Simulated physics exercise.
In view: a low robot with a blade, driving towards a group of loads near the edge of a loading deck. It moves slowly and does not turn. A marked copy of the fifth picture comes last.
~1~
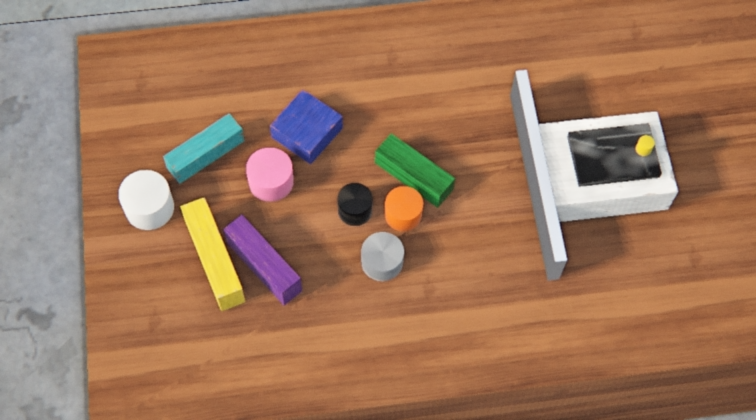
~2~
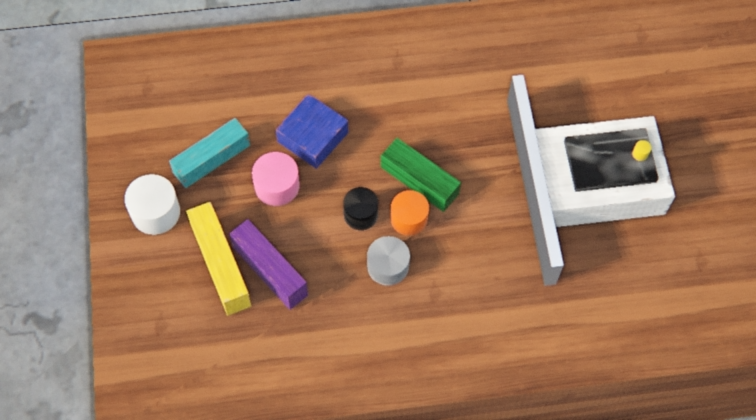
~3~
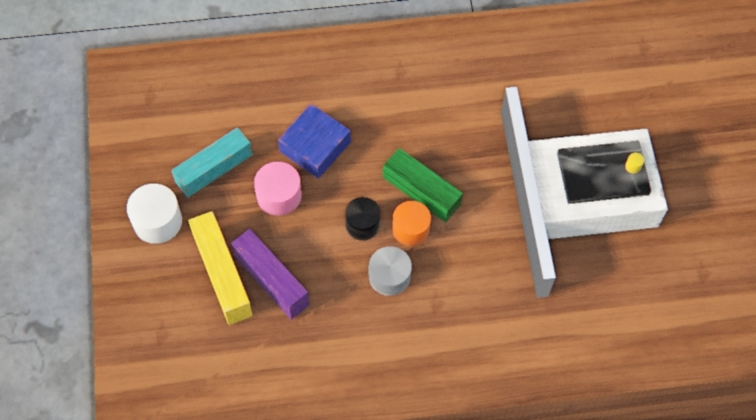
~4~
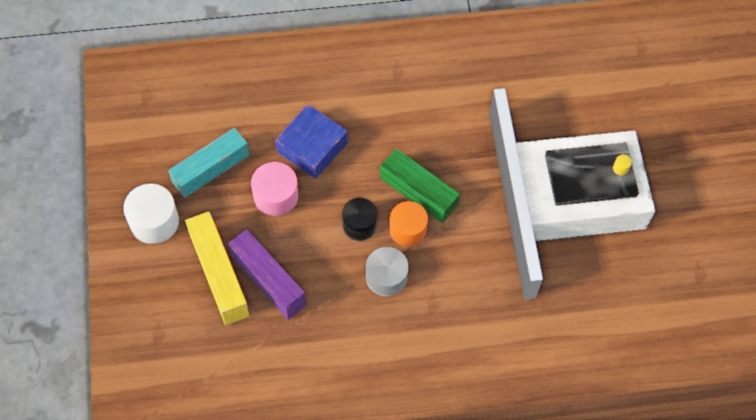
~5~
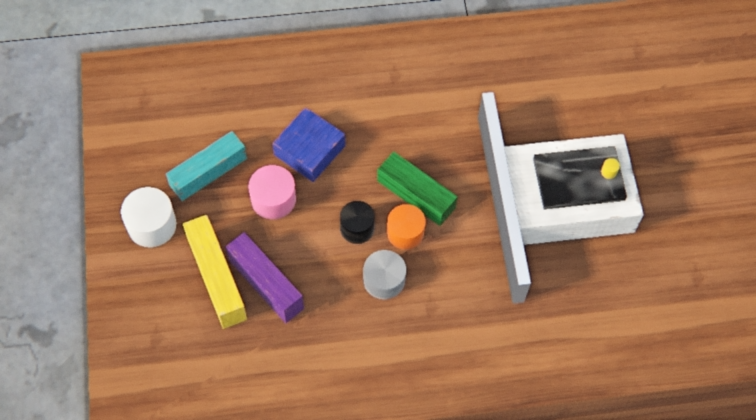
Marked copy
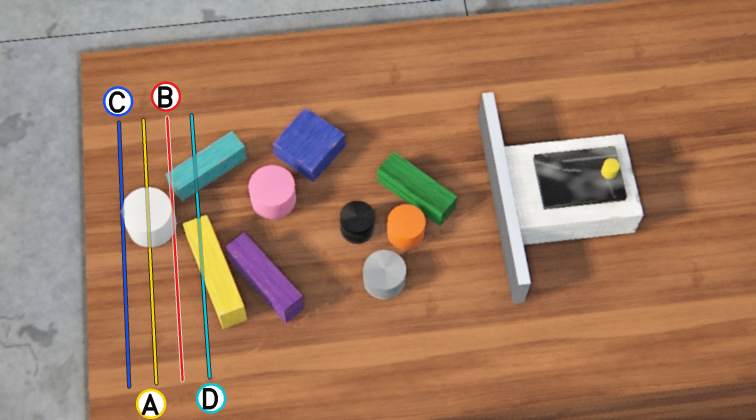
A low white robot with a wide grey blade crept left across a wooden deck towards a scattered group of colourful bars and canisters, which stayed in place as the gap narrowed slightly.
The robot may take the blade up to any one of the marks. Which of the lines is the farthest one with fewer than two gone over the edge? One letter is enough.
As far as mark B.
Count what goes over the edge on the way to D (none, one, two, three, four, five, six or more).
In all, none.
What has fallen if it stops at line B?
The white canister goes over.
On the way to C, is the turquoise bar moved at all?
Yes.
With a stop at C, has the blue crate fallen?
By then, no.
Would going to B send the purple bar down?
No.
On the marked copy, A at (150, 245); B at (175, 242); C at (124, 248); D at (200, 239).
Following B. Soon after the start, robot (457, 190); grey canister (370, 277); orange canister (366, 240).
Later, robot (338, 203); turquoise bar (182, 165); yellow bar (192, 275).
In the end, robot (244, 213); white canister over the edge; yellow bar (97, 292); one fallen.
As for the rest, A drops two; C drops five; D is within the limit but short.
